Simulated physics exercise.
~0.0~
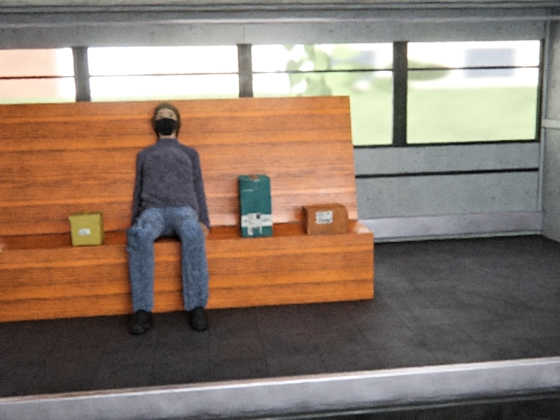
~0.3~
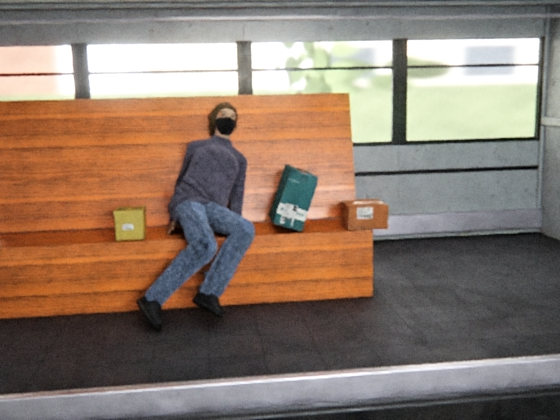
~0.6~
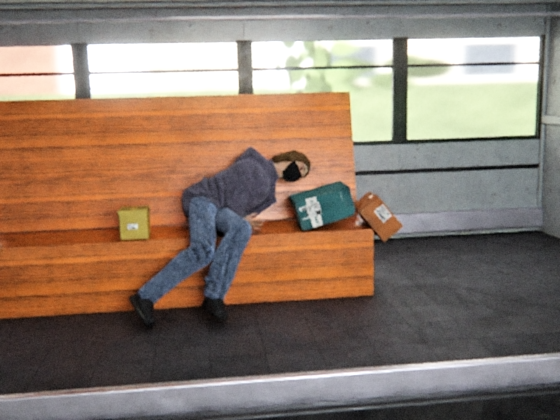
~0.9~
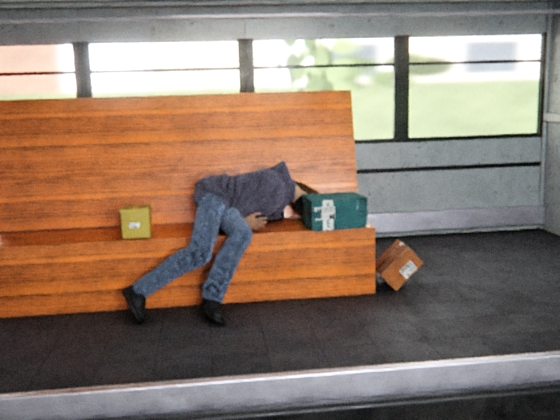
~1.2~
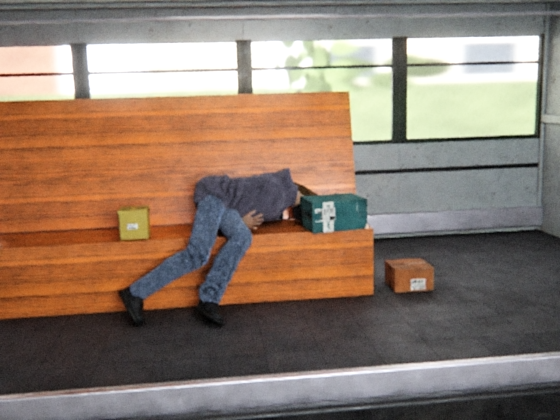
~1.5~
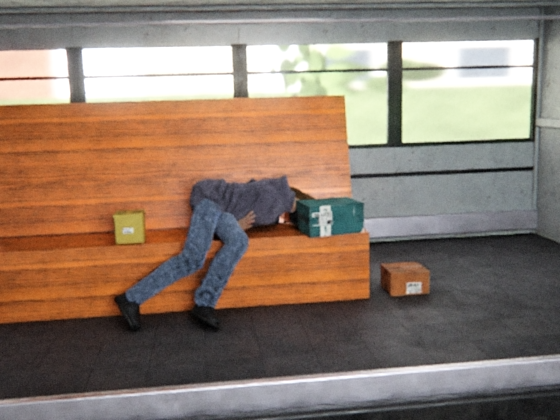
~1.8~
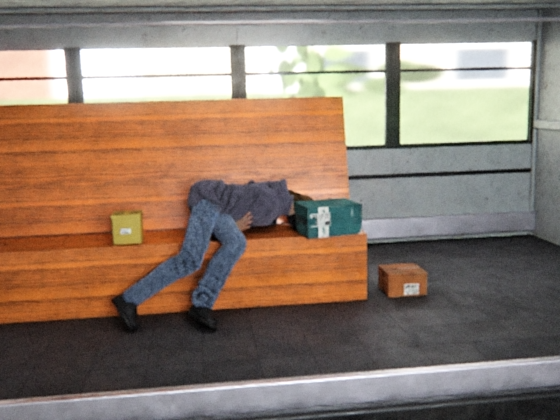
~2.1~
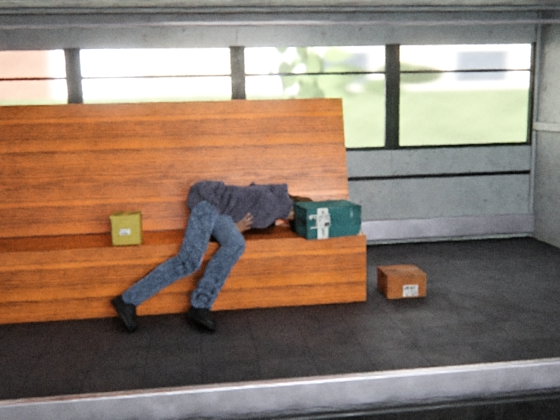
Metro car bench with a masked passenger slumping right, a teal pack toppling but staying on, and an orange carton dropping off.
